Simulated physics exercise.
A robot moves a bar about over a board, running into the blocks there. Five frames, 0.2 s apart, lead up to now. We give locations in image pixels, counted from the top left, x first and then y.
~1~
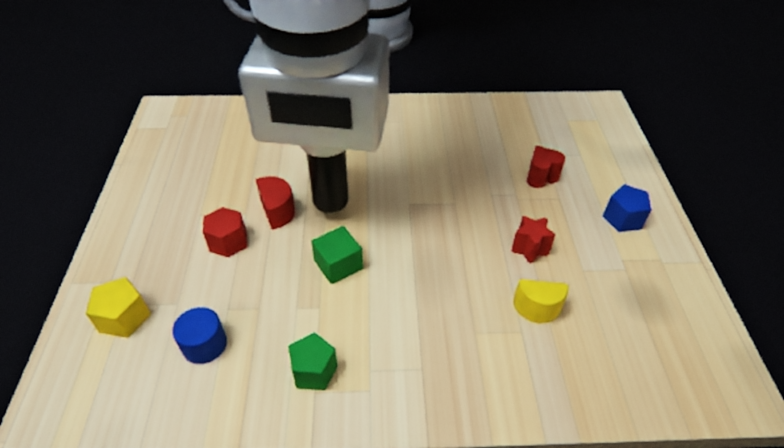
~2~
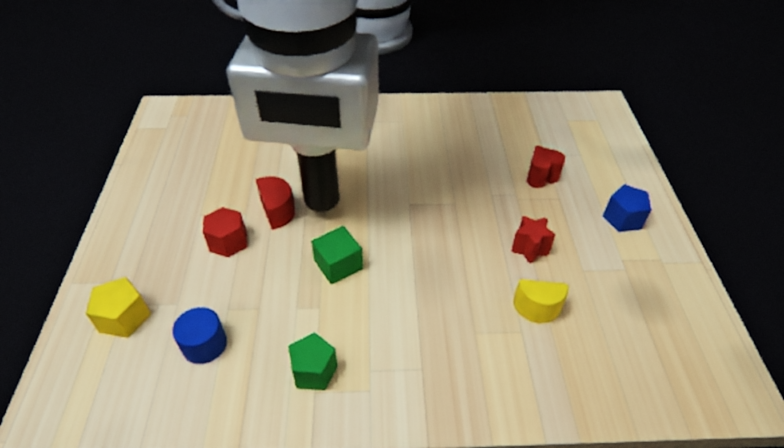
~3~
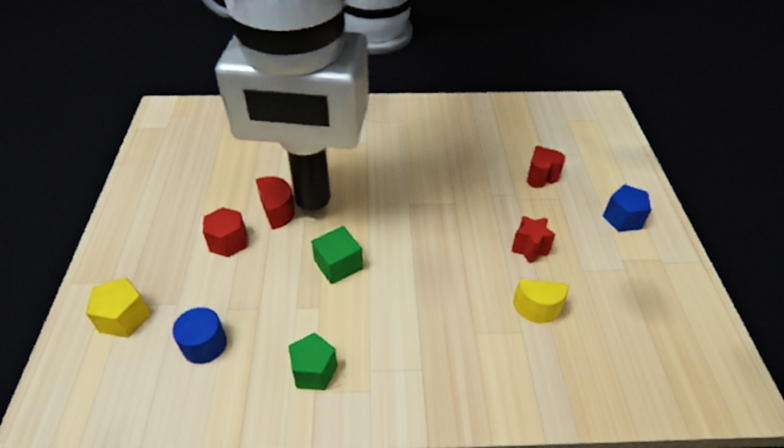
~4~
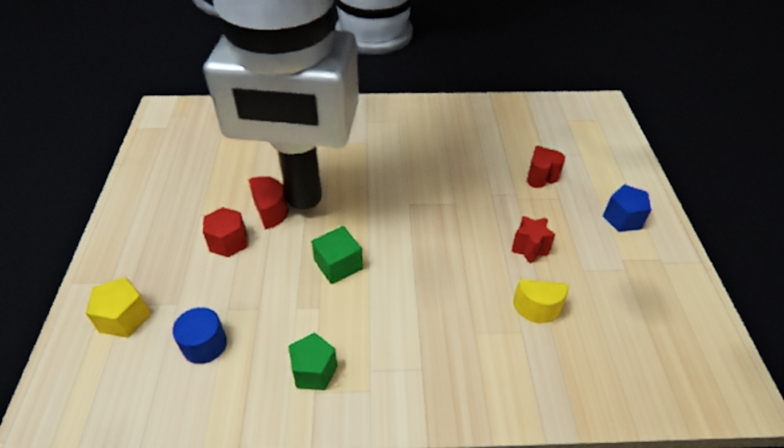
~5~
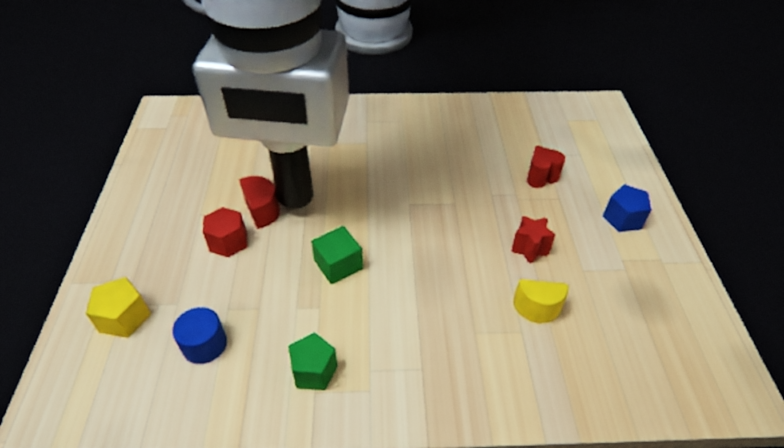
Robot arm sliding a black bar left across a wooden board, nudging the red half-round block slightly toward the red six-sided block.
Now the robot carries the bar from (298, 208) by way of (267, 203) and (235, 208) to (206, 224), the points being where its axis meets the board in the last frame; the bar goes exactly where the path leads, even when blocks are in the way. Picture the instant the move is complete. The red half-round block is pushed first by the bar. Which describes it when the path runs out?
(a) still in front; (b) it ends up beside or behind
It's a.
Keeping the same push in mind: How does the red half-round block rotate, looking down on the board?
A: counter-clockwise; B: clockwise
That would be A.
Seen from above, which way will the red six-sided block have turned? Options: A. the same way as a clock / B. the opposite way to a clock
B: The opposite way to a clock.
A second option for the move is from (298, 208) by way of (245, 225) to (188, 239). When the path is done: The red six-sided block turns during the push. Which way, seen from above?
If we look at it from overhead, the red six-sided block pivots counter-clockwise.
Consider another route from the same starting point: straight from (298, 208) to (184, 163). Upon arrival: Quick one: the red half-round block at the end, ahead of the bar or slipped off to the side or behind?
I predict the bar has moved past it.
The first path, step by step. Halfway along, bar (248, 194); red six-sided block (217, 223), turned 15° anticlockwise; red half-round block (208, 192), turned 35° anticlockwise.
At the end, bar (202, 213); red six-sided block (212, 227), turned 45° anticlockwise; red half-round block (159, 208), turned 25° anticlockwise; green four-sided block still.
